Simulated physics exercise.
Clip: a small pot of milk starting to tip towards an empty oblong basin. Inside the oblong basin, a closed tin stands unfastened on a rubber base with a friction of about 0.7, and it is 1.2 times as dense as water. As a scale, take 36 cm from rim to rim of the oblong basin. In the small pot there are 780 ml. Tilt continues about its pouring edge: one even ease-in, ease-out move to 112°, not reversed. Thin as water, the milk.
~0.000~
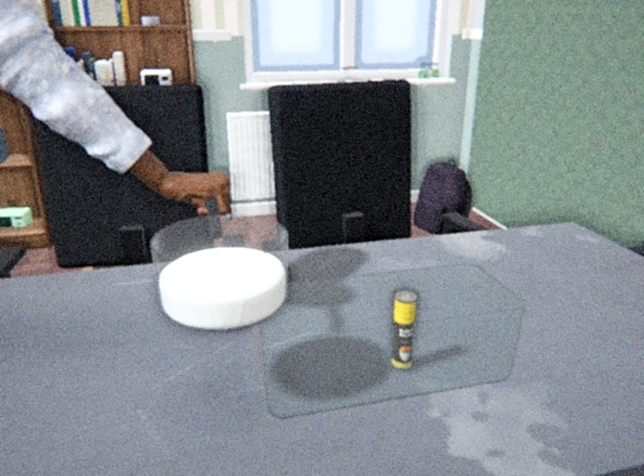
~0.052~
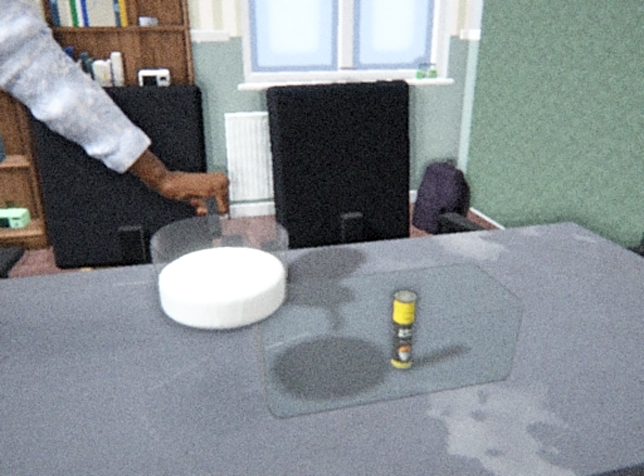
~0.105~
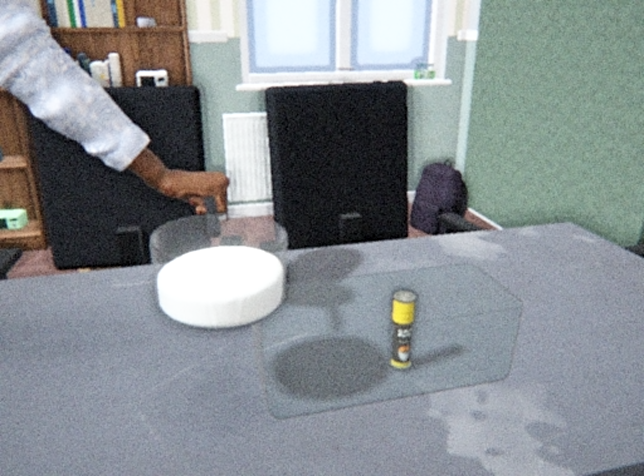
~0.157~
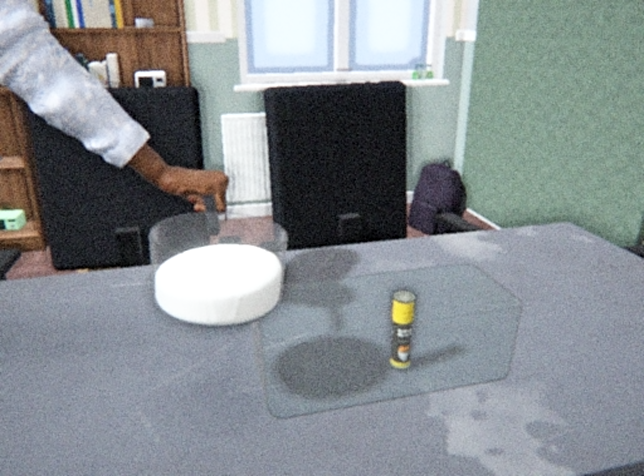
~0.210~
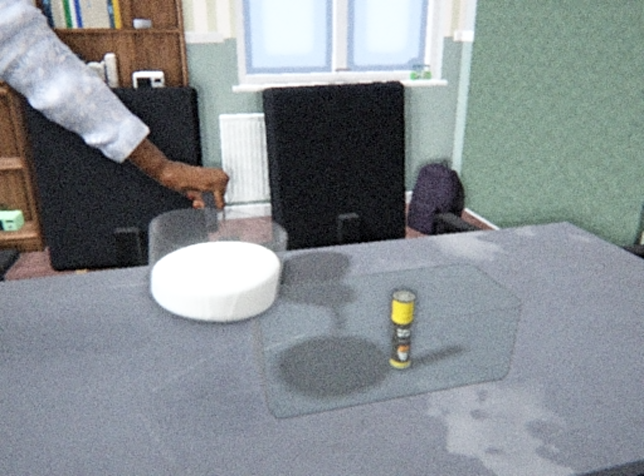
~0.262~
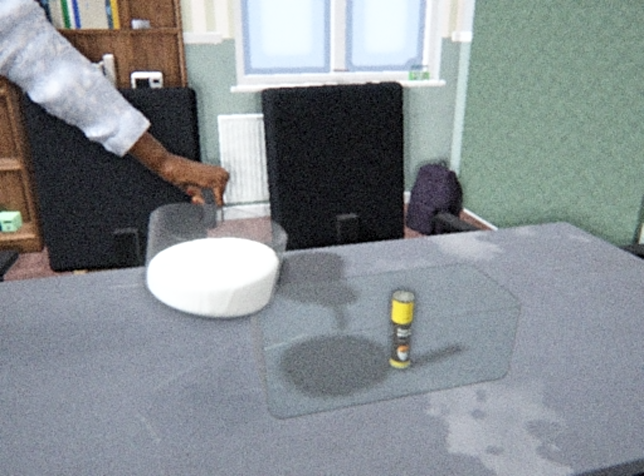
On a grey table, a hand slowly tilts a clear pot of milk slightly rightward.
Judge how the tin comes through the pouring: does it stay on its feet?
Yes.
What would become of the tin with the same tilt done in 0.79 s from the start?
Then it tips over.
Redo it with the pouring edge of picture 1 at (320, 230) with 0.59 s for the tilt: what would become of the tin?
Then the tin comes down.
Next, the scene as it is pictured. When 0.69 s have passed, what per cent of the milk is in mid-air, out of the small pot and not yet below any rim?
Around 22 in a hundred.
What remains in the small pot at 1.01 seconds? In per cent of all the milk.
About 16 percent.
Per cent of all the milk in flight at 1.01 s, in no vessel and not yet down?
22 in a hundred, give or take.
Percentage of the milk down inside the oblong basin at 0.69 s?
At that time the basin holds about 0 per cent of the liquid.
By 0.69 s the tilt is 69° and 78 per cent is still to pour; the tin stands where it began.
By 1.01 s the tilt is 105° and 16 per cent is still to pour; the tin stands where it began.
By 1.34 s the tilt is 112° and 0 per cent is still to pour; the tin stands where it began.
By 1.70 s the tilt is 112° and 0 per cent is still to pour; the tin stands where it began.
At rest the tin stands where it began.
